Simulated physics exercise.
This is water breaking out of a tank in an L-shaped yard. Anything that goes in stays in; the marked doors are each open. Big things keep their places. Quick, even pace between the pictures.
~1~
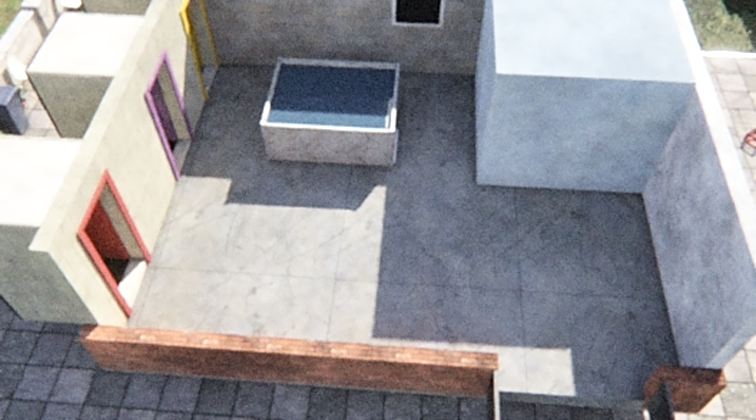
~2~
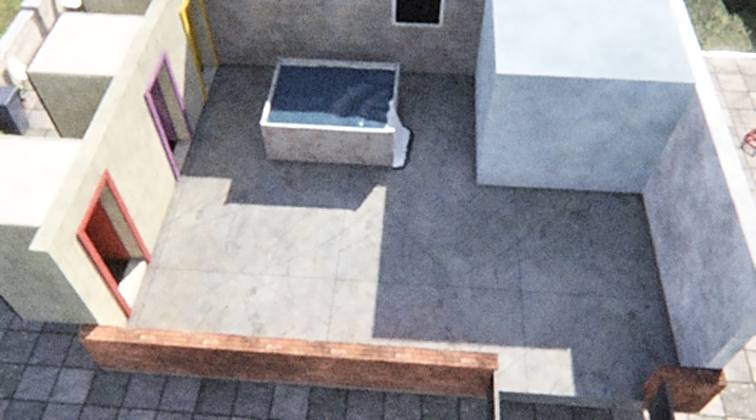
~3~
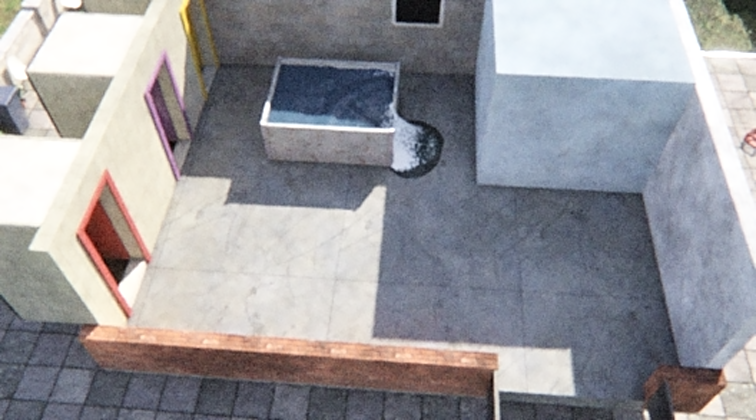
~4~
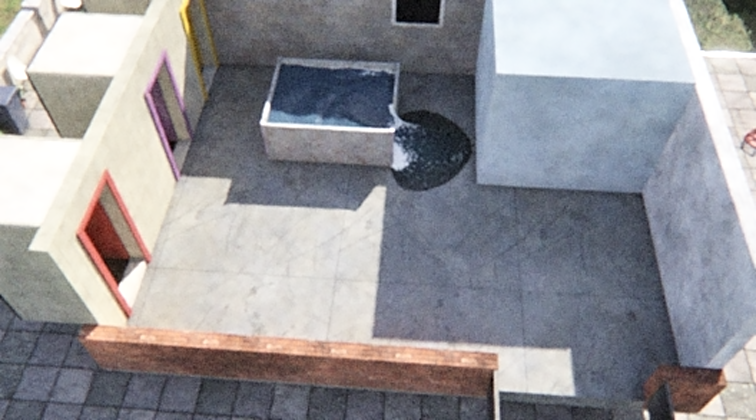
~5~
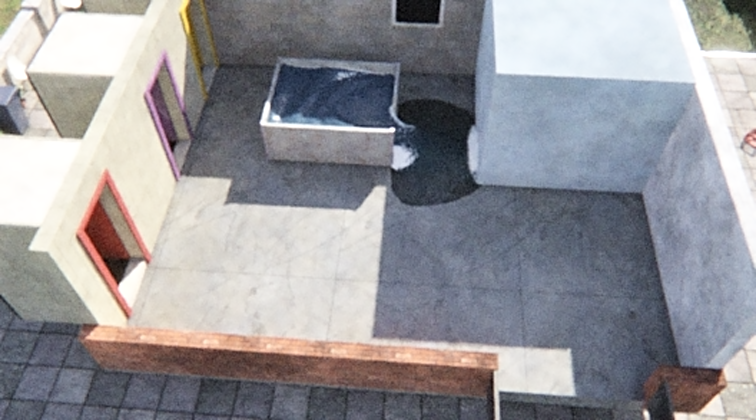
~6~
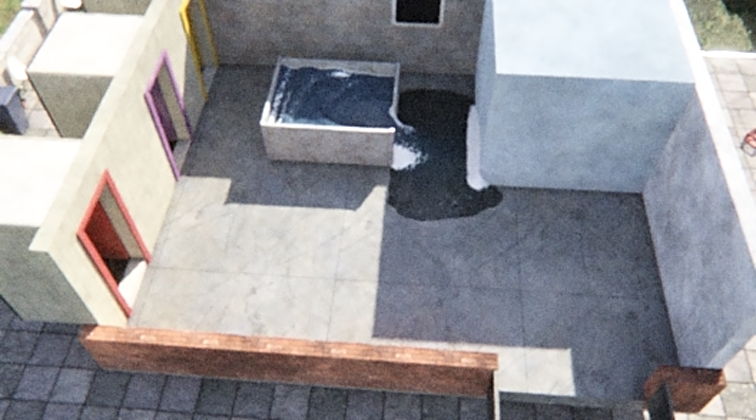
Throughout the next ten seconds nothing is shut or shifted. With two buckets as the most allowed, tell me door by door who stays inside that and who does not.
One by one: The yellow door will count as flooded; the red door will not count as flooded; the purple door will not count as flooded.
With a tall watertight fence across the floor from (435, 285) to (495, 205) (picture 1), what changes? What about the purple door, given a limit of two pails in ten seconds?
The purple one exceeds the threshold.
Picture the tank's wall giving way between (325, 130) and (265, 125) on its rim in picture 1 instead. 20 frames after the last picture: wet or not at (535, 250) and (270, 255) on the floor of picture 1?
Untouched, then soaked.
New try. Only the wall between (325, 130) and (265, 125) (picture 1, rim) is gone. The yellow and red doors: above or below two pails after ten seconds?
Yellow: Short of the mark; red: Past the mark.
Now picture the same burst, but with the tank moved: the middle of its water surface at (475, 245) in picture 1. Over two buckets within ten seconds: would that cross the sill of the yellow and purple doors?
Note: Yellow door does not reach it; purple door surpasses it.
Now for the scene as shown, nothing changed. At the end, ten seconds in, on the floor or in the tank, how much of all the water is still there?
My figure: Some 70 per cent.
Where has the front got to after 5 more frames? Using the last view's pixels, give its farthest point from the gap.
Close to (581, 250).
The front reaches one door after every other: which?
That would be the door marked red.
A moment on, water covers 15 % of the floor; the yellow door not reached, the red door not reached, the purple door not reached.
Next, water covers 35 % of the floor; the yellow door not reached, the red door not reached, the purple door not reached.
Then, water covers 55 % of the floor; the yellow door wet at the sill, nothing in, the red door not reached, the purple door not reached.
Later, water covers 70 % of the floor; the yellow door far over two buckets in, the red door not reached, the purple door wet at the sill, nothing in.
In the end, water covers 90 % of the floor; the yellow door far over two buckets in, the red door wet at the sill, nothing in, the purple door wet at the sill, nothing in.
